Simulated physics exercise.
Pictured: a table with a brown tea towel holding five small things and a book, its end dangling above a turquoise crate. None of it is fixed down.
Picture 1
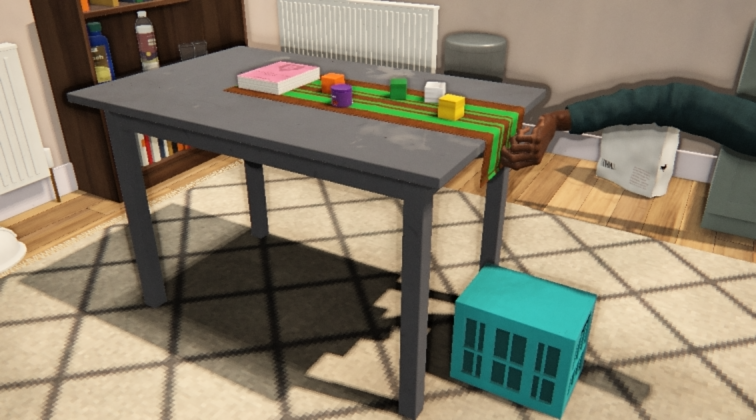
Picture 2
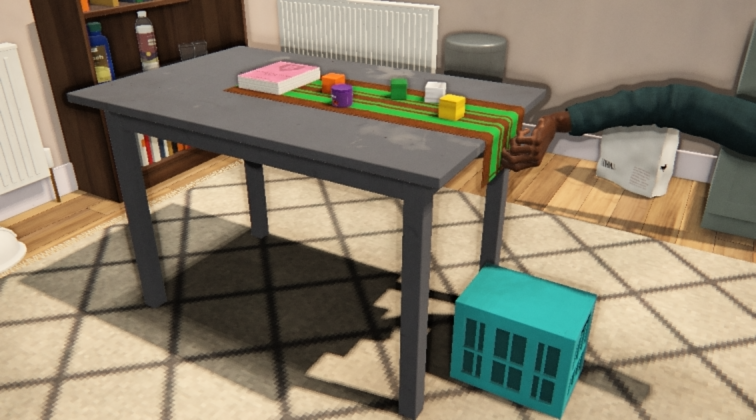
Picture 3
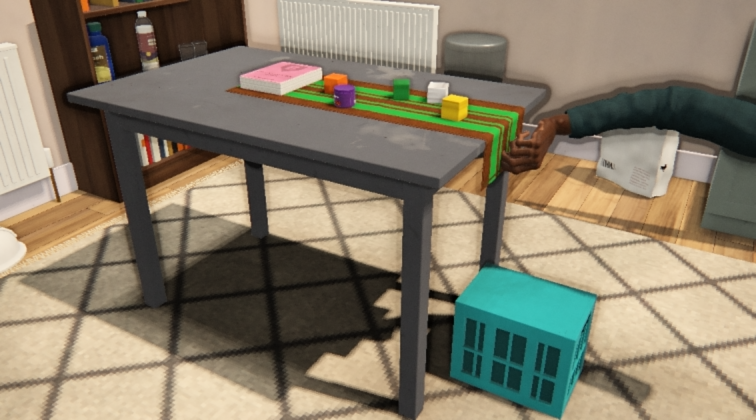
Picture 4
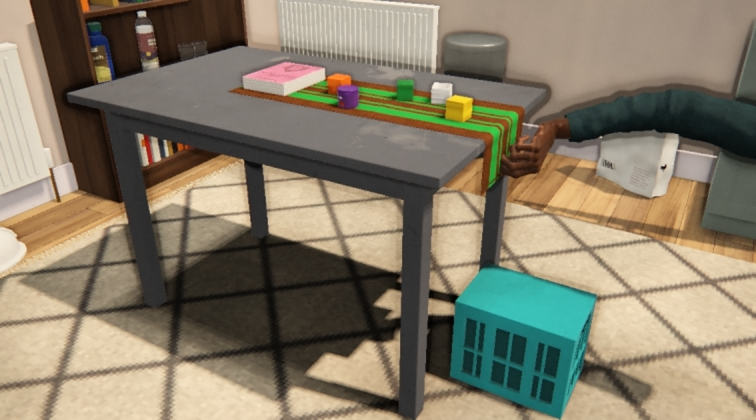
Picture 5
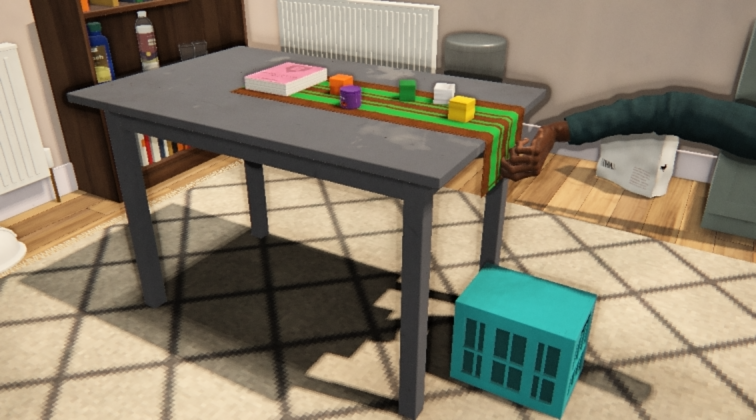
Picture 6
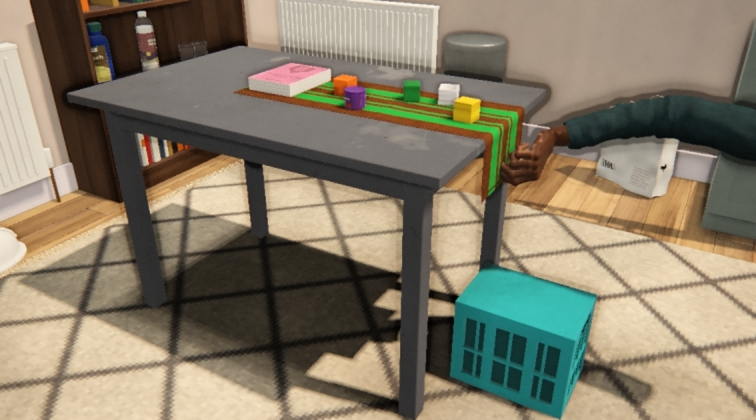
A hand at the right slowly draws a green and brown striped cloth a short way across a grey table, carrying four colourful cubes, a small purple object and a pink book rightward, its end lowering above a turquoise crate.
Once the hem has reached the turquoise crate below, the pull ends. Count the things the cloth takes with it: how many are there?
The total lost is three.
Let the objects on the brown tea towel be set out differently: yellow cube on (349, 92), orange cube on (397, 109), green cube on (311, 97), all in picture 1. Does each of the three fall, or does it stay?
Well, the yellow cube is safe, the orange cube is dislodged, and the green cube is safe.
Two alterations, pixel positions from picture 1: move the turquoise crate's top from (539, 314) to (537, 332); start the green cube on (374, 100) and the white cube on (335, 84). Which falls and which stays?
Outcome for the green cube: It is lost. Outcome for the white cube: It stays.
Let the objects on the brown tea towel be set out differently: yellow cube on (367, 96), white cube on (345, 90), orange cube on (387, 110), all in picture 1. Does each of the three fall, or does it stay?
The yellow cube stays put; the white cube stays put; the orange cube ends up off.
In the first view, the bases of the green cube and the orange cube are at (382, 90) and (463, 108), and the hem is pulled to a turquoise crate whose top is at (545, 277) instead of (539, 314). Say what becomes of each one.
So the green cube stays there, and the orange cube leaves.
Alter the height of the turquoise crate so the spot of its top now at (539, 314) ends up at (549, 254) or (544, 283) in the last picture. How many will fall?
For the first height 1, for the second 2.
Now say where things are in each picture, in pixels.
Hem (480, 188); yellow cube (452, 98); white cube (435, 85); green cube (399, 81); purple pot (342, 87); orange cube (333, 76); top of the crate (539, 314), in the first frame.
Hem (481, 188); yellow cube (452, 98), in the second frame.
Hem (481, 192); white cube (438, 85), in the third frame.
Hem (481, 196); green cube (405, 82); top of the crate (539, 314), in the fourth frame.
Hem (481, 198); purple pot (351, 88), in the fifth frame.
Hem (481, 204); yellow cube (468, 100); white cube (449, 87); green cube (412, 83); purple pot (355, 89); orange cube (345, 78), in the sixth frame.
Soon after, hem near (498, 224); yellow cube gone.
Then, hem near (496, 268); yellow cube and white cube gone.
At rest, hem on the crate; yellow cube, white cube and green cube gone. It carries off three.
